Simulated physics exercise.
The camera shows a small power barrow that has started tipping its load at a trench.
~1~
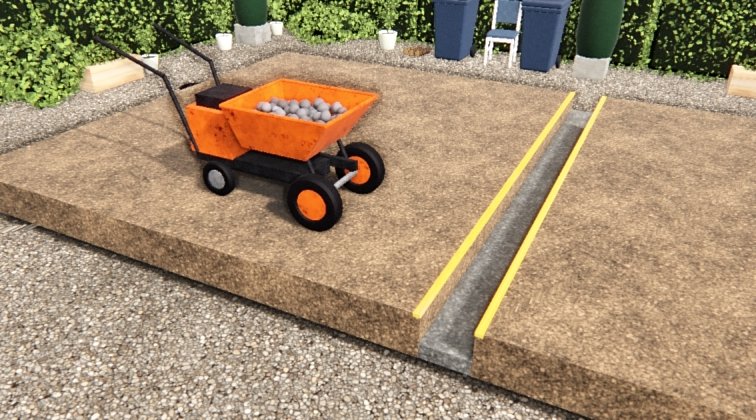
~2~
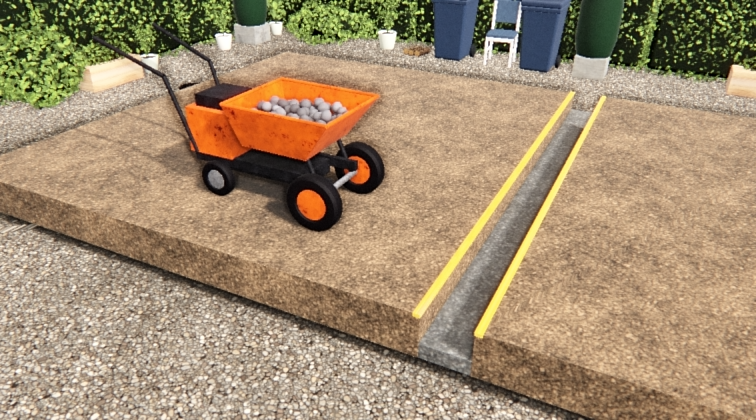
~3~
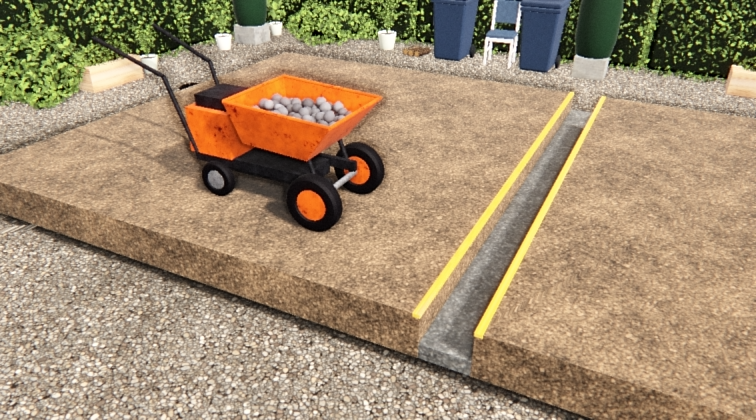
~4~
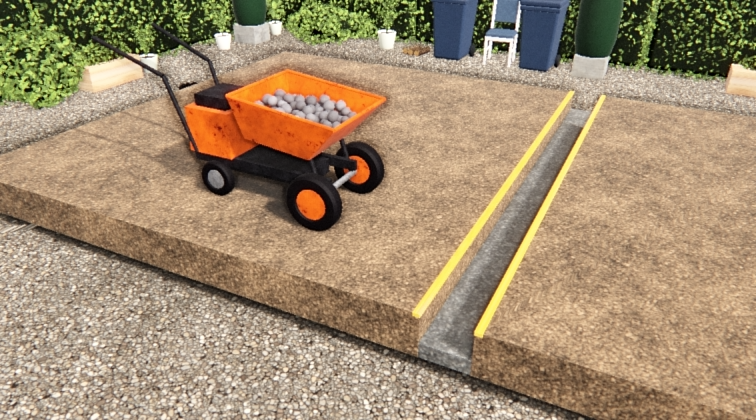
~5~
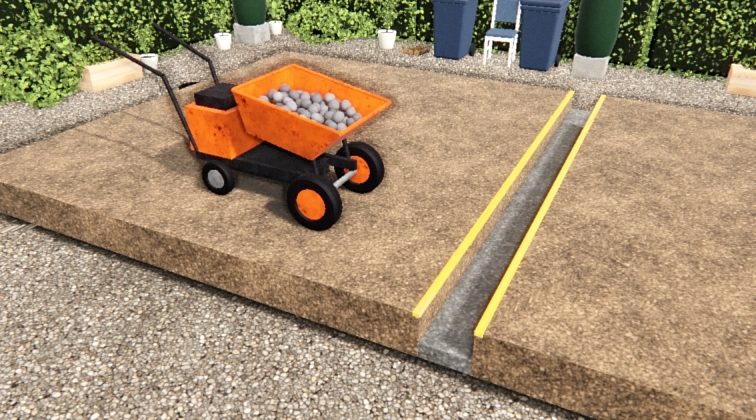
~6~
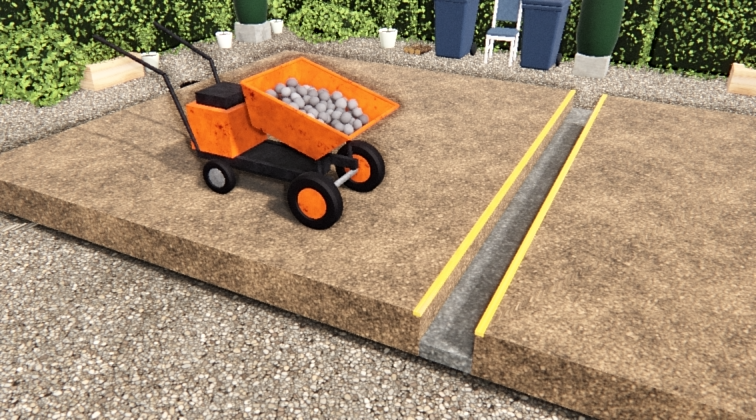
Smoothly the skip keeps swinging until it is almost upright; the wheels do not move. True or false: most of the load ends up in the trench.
False.
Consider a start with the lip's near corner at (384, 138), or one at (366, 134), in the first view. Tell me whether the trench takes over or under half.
In the first case upwards of half; in the second case upwards of half.
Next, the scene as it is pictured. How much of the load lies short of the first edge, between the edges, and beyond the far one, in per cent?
Short: 70 %, between: 25 %, beyond: 0 %.
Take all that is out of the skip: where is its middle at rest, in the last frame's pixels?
The centre comes to rest close to (449, 232).
Soon, skip tipped steeply; all in the skip.
A while on, skip tipped steeply; most in the skip; a small part short of the trench; a small part falling.
Towards the end, skip tipped right over; about a quarter in the skip; about half short of the trench; a small part in or heaped over the trench; a stray few beyond it; a stray few falling.
Finally, skip tipped right over; most short of the trench; about a quarter in or heaped over the trench; a stray few beyond it.
